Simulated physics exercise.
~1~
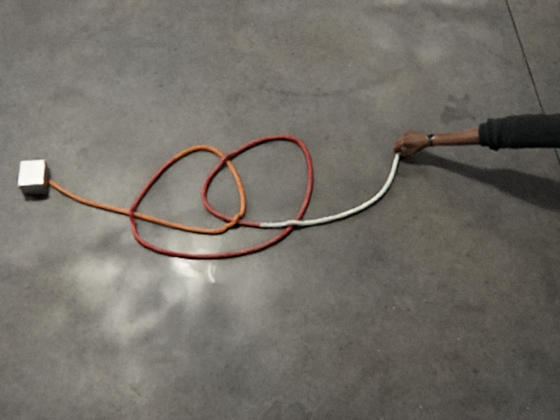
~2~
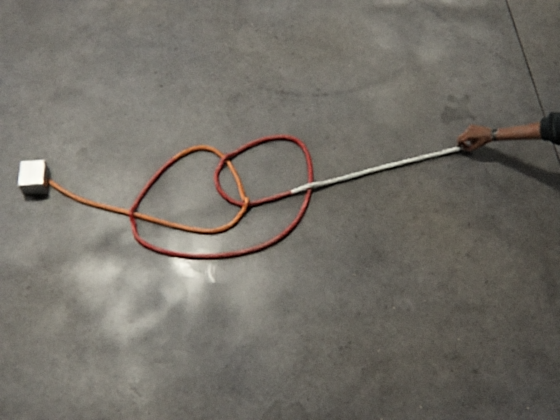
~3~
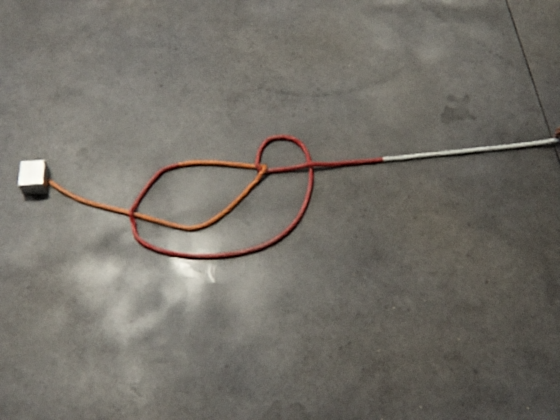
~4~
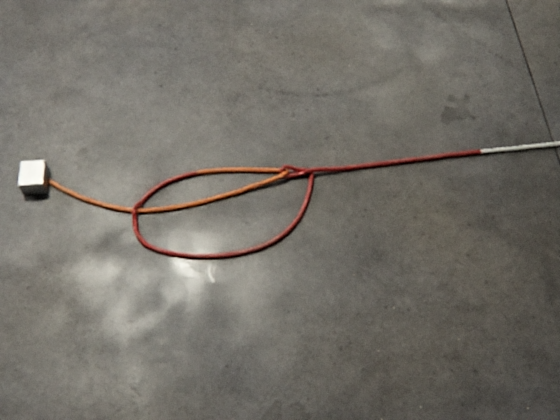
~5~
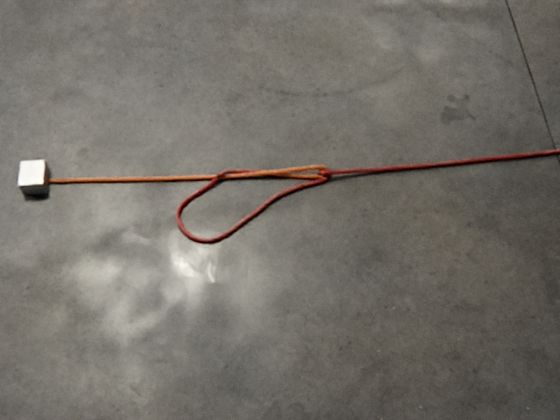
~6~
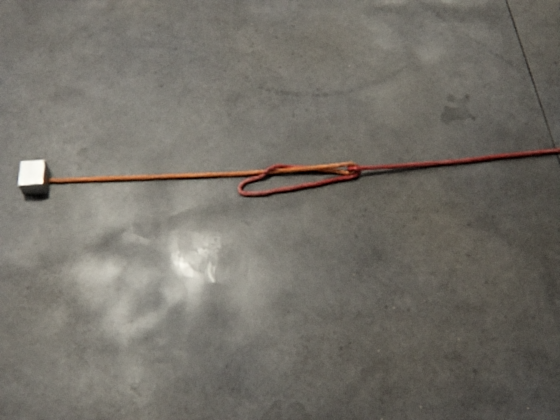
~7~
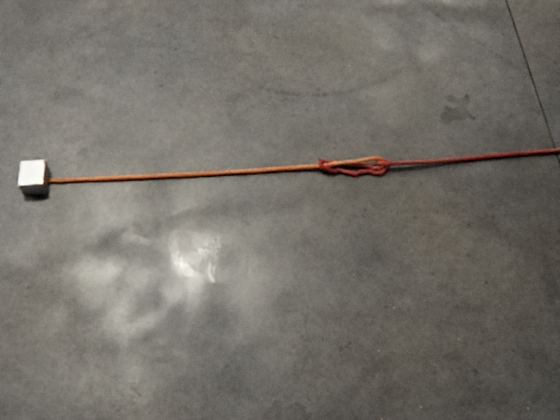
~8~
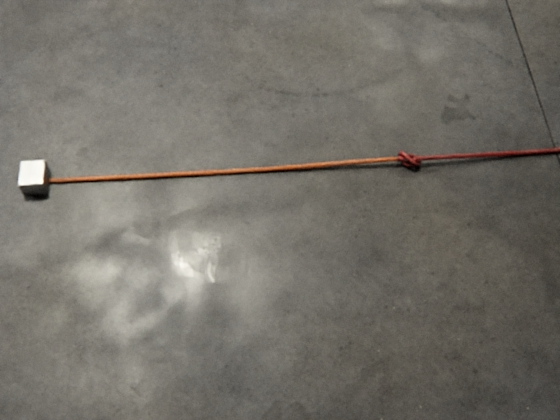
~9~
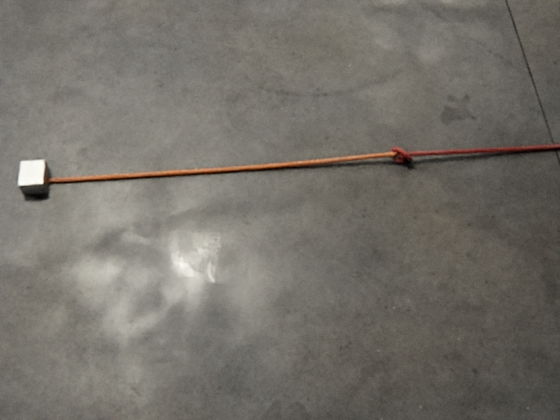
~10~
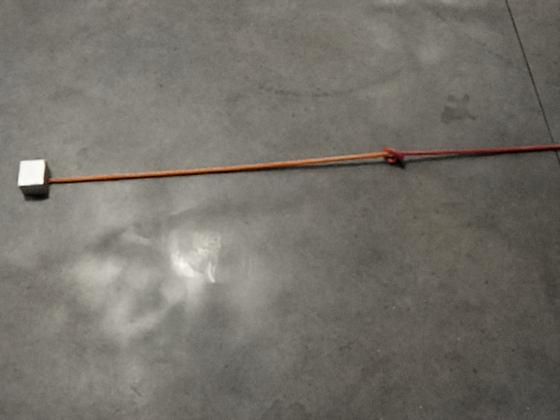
The clip shows an orange, red and white rope looped across a gray floor, its left end held at a small white block, as a hand pulls the free end to the right and out of view; the loops shrink and tighten into a small knot along the taut rope.
